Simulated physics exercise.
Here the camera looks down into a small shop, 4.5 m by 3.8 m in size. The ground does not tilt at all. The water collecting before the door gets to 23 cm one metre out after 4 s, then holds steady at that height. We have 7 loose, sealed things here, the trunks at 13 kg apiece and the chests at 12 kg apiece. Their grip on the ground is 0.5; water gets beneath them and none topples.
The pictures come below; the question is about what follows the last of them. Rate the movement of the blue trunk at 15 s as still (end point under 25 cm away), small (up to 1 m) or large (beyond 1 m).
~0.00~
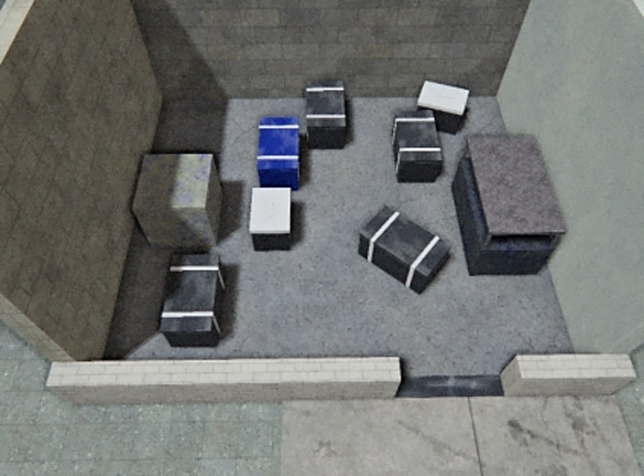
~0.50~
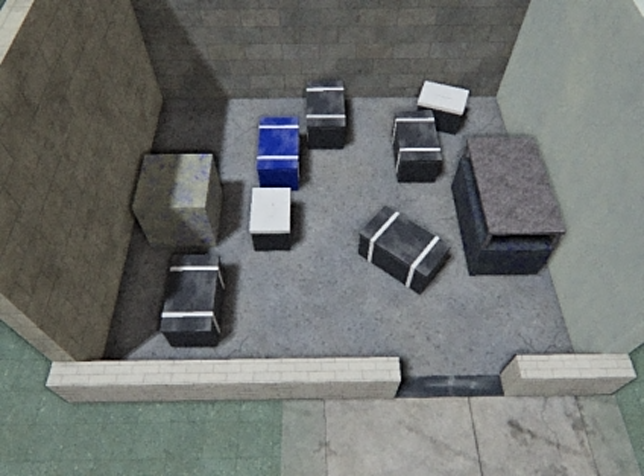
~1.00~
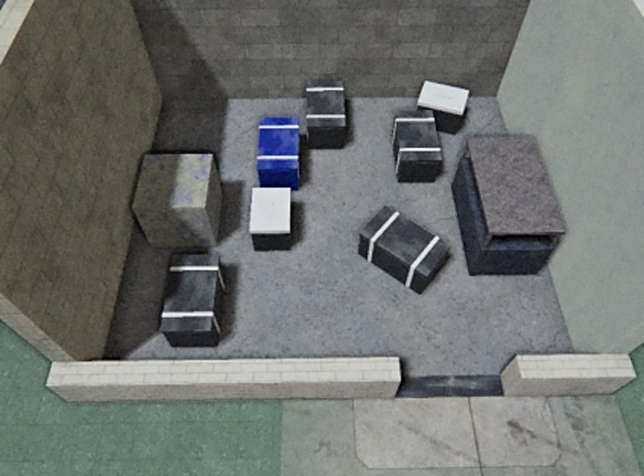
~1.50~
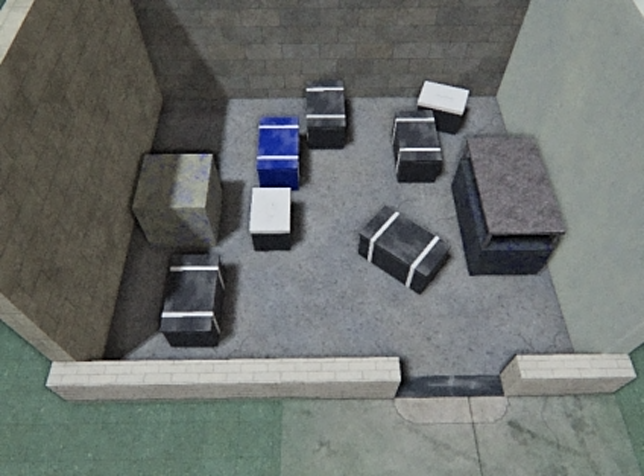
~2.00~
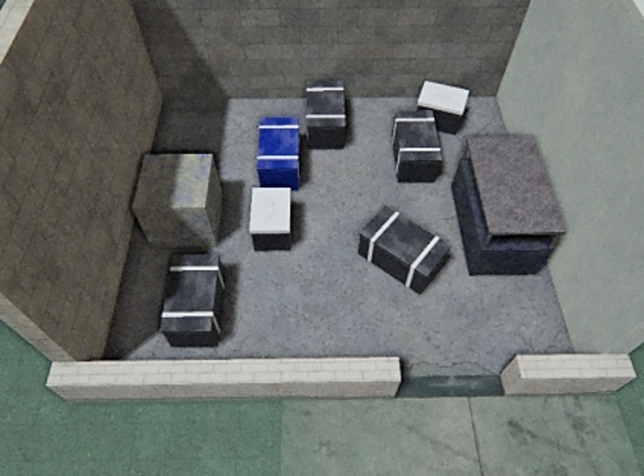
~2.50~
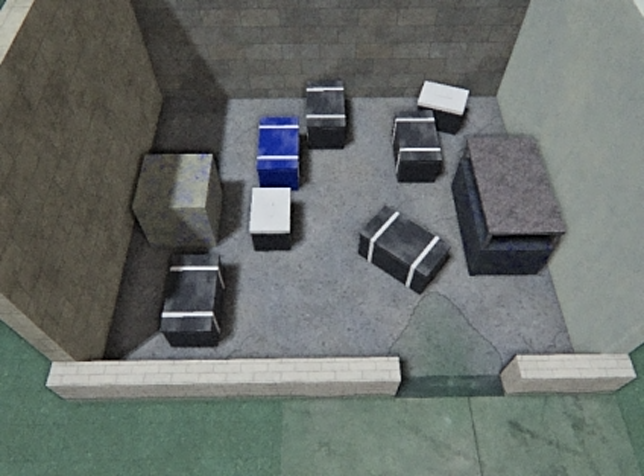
Large.
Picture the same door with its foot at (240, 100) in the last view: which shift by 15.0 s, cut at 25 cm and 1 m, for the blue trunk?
So the blue trunk is slightly displaced by then.
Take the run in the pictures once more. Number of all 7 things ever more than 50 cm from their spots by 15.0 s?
The total is 7.
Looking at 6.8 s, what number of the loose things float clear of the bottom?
At that time the total is 4.
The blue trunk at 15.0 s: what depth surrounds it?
Roughly 13 cm at that moment.
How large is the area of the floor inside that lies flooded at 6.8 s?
Roughly 13 m2.
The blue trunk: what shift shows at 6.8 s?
60 cm, give or take.
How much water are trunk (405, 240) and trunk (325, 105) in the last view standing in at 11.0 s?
Around 10 cm and 15 cm.
After 3.5 s the blue trunk is near (278, 142), 0.0 m from its start, aground; 0 afloat.
After 6.8 s the blue trunk is near (221, 137), 0.7 m from its start, aground; 4 afloat.
After 11.0 s the blue trunk is near (155, 141), 1.4 m from its start, afloat; 7 afloat.
After 15.0 s the blue trunk is near (154, 140), 1.4 m from its start, afloat; 7 afloat.
